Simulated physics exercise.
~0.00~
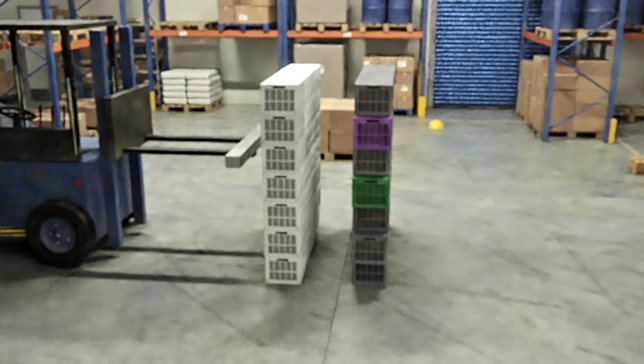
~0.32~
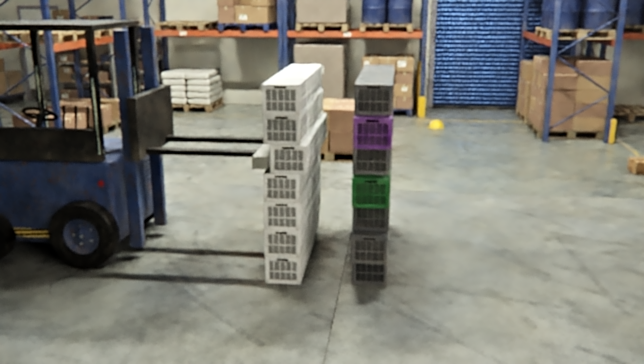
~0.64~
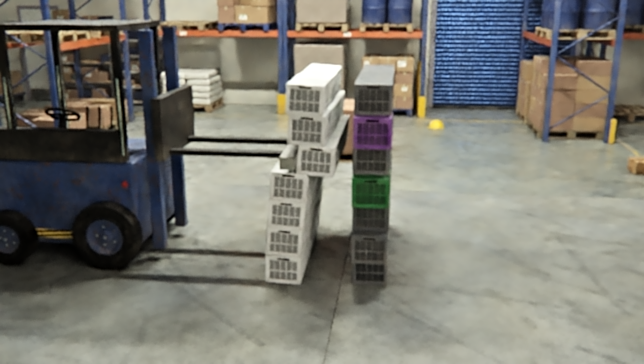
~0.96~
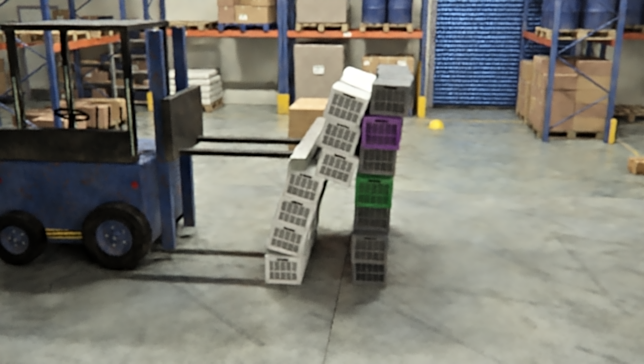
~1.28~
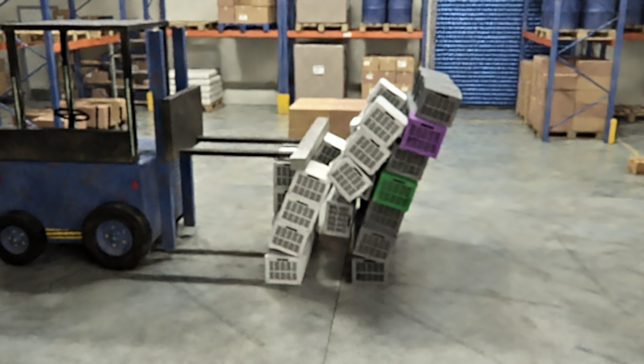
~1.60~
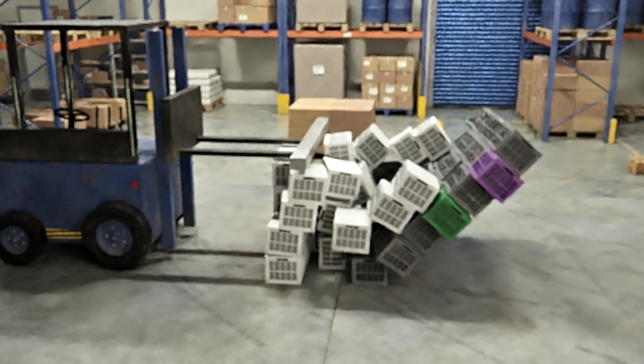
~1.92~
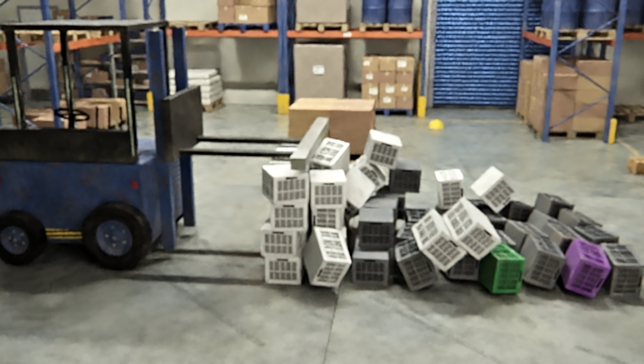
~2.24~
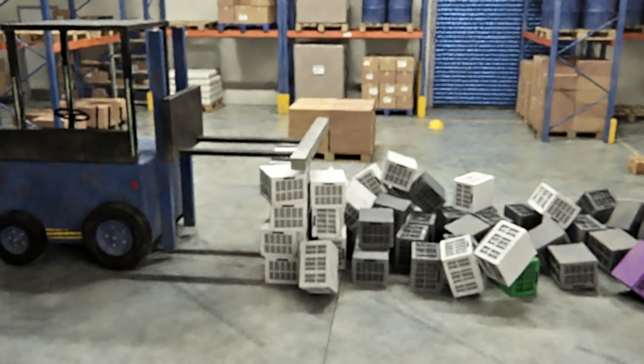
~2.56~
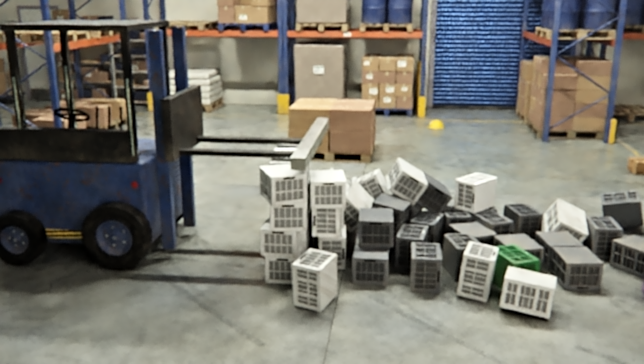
A blue forklift stands at the left of a warehouse with shelving behind, seen from a still, slightly raised view, facing a tall stack of white crates and, beyond it, a dark grey stack with one purple and one green crate. The forklift drives right and pushes a level beam into the white stack, shoving its upper crates against the dark one. The forklift stops, but both stacks keep leaning and topple rightward, spilling crates across the floor. Finally, some white crates remain piled by the beam, the green crate lies among the scattered ones, and the purple one is out of sight.
